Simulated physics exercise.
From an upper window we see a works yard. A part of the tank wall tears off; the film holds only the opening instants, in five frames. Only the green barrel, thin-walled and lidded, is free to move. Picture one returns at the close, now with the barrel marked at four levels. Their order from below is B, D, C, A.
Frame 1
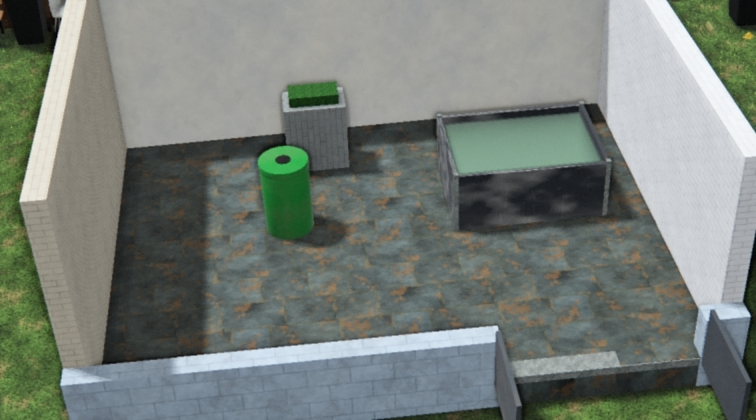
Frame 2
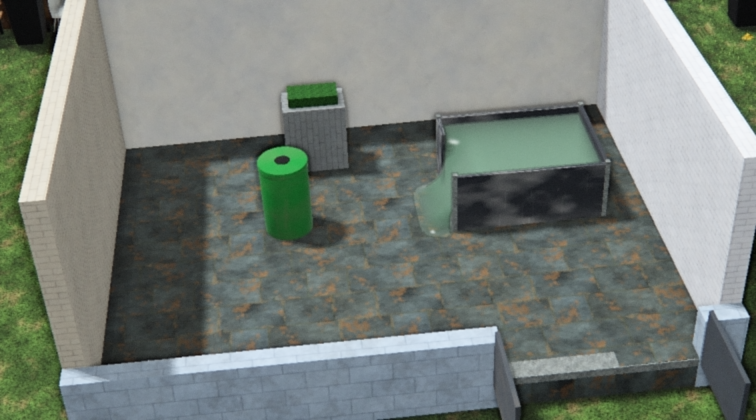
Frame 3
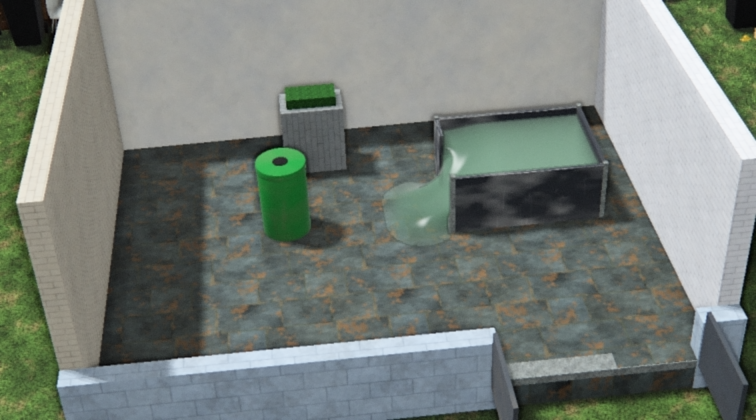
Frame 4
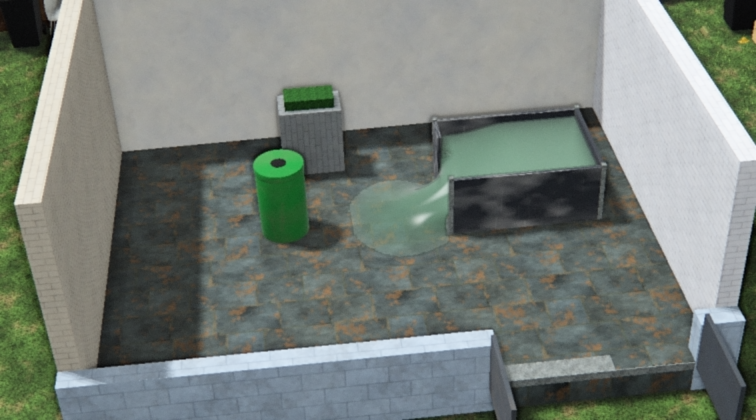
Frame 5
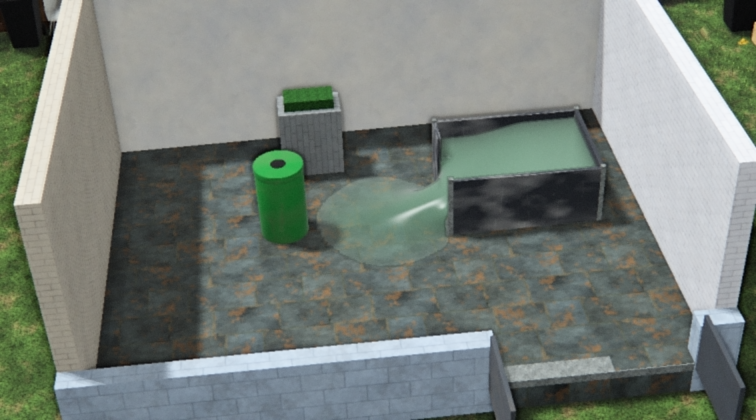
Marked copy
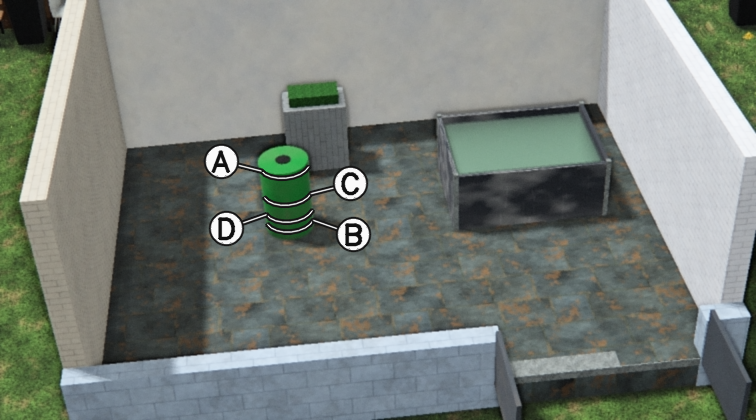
The video shows a walled yard with a green barrel, a grey planter and a tank of pale green water, seen from above. Water pours from the tank's left side and spreads leftward across the paved ground towards the barrel.
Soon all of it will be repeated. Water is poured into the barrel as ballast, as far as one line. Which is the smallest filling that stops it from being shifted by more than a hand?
Mark C.
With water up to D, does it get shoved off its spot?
Yes, it does.
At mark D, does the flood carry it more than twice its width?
No, it does not.
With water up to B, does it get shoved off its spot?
Yes, it does.
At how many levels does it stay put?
Two of them.
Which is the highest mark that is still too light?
Here it is mark D.
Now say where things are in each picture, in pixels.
The first frame shows lid of the green barrel at (284, 160); tank full, its middle at (521, 144); open gate at (599, 319).
In the second frame, 1 % of the ground under water, its edge towards the barrel at (427, 211).
In the third frame, 3 % of the ground under water, its edge towards the barrel at (393, 211).
In the fourth frame, 5 % of the ground under water, its edge towards the barrel at (360, 216).
The fifth frame shows lid of the green barrel at (279, 164); 7 % of the ground under water, its edge towards the barrel at (329, 223).
In white, A at (285, 178); B at (291, 231); C at (288, 205); D at (290, 222); from the bottom up B, D, C, A.
For mark A, it does not move.
For mark B, it is pushed about 3 times its own width away.
For mark C, it does not move.
For mark D, it is pushed about its own width away.
